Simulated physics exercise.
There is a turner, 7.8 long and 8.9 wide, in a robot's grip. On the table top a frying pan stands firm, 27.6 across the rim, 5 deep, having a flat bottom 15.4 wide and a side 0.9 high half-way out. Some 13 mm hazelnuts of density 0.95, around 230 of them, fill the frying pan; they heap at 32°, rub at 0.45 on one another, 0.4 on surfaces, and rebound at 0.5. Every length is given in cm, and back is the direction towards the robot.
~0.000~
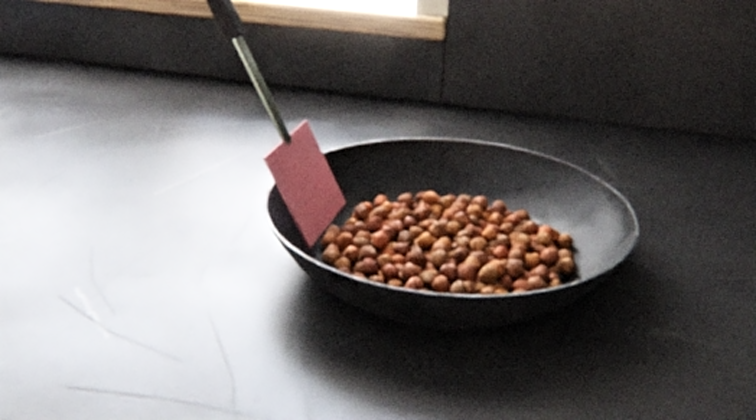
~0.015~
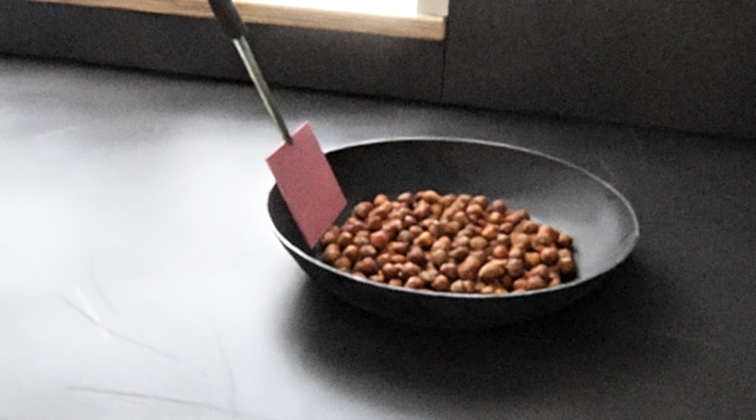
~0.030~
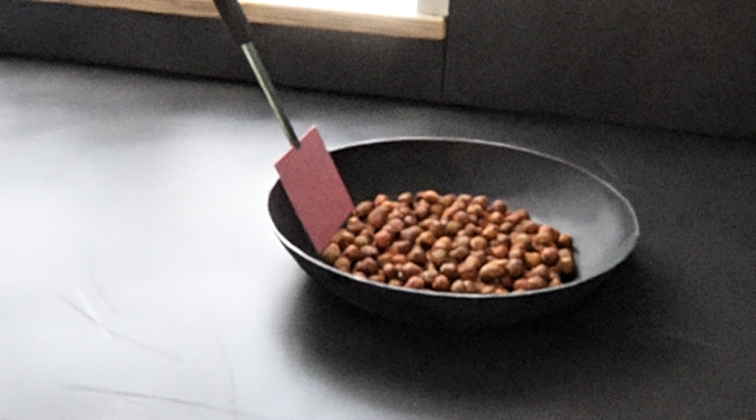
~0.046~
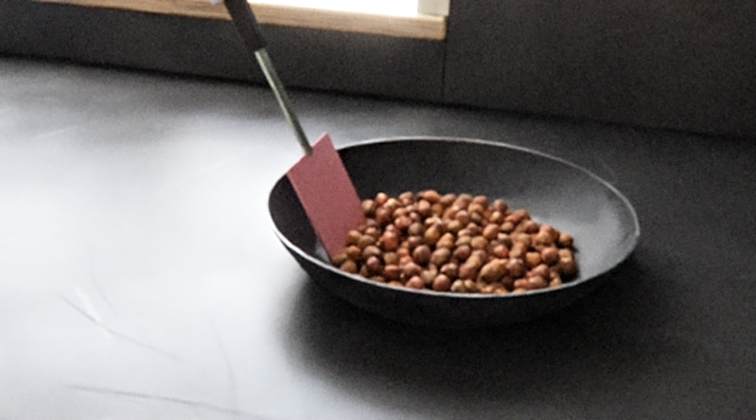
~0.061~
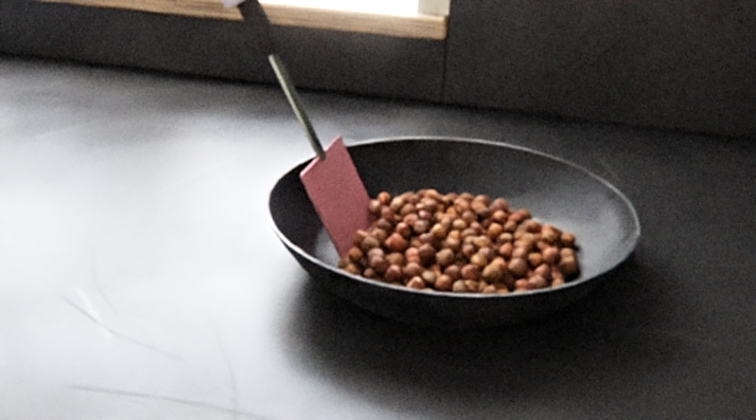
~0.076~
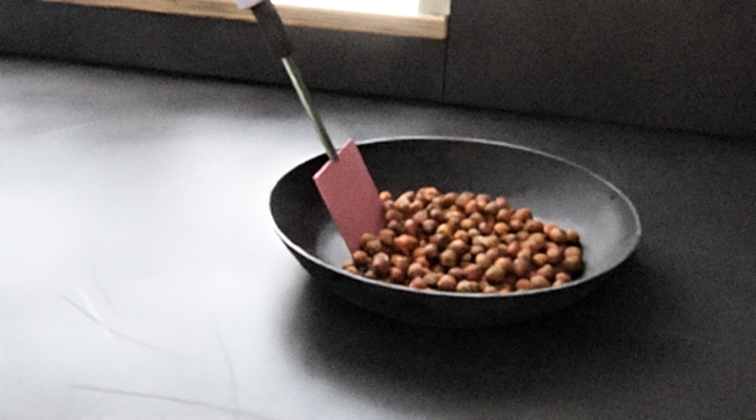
A black frying pan holding a heap of reddish-brown, nut-like balls sits on a dark, glossy table top, seen from slightly above by a still camera, with a dark wall and a pale wooden ledge behind. A turner with a dull pink blade leans into the pan's left side. It slides slowly rightward into the heap, nudging the nearest balls slightly to the right.
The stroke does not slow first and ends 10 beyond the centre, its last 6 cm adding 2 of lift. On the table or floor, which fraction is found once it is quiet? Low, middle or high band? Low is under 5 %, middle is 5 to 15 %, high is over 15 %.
High band.
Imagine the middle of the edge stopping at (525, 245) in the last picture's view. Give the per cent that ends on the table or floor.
Something close to 0 in a hundred.
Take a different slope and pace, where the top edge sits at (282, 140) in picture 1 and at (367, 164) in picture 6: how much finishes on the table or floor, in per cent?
Near 40 in a hundred.
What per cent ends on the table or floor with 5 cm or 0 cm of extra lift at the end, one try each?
I'd say close to 10 percent for the first and close to 20 percent for the second.
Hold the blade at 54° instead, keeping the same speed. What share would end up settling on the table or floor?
Near 20 %.
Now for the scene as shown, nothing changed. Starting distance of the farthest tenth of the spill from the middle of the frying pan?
That works out to near 35 cm.
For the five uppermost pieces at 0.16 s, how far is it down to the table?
About 3 centimetres.
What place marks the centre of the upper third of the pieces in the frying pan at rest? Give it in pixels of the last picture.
(551, 248).
After 0.16 s, sloping 63°, highest piece 4 above the table; 234 in the frying pan.
After 0.25 s, sloping 63°, highest piece 4 above the table; 234 in the frying pan.
After 0.49 s, sloping 63°, highest piece 12 above the table; 189 in the frying pan, 31 on the table or floor, 14 on the blade or in flight.
After 1.54 s, sloping 63°, highest piece 5 above the table; 188 in the frying pan, 46 on the table or floor.
In the end, 188 in the frying pan, 46 on the table or floor. That is 20 % on the table or floor.
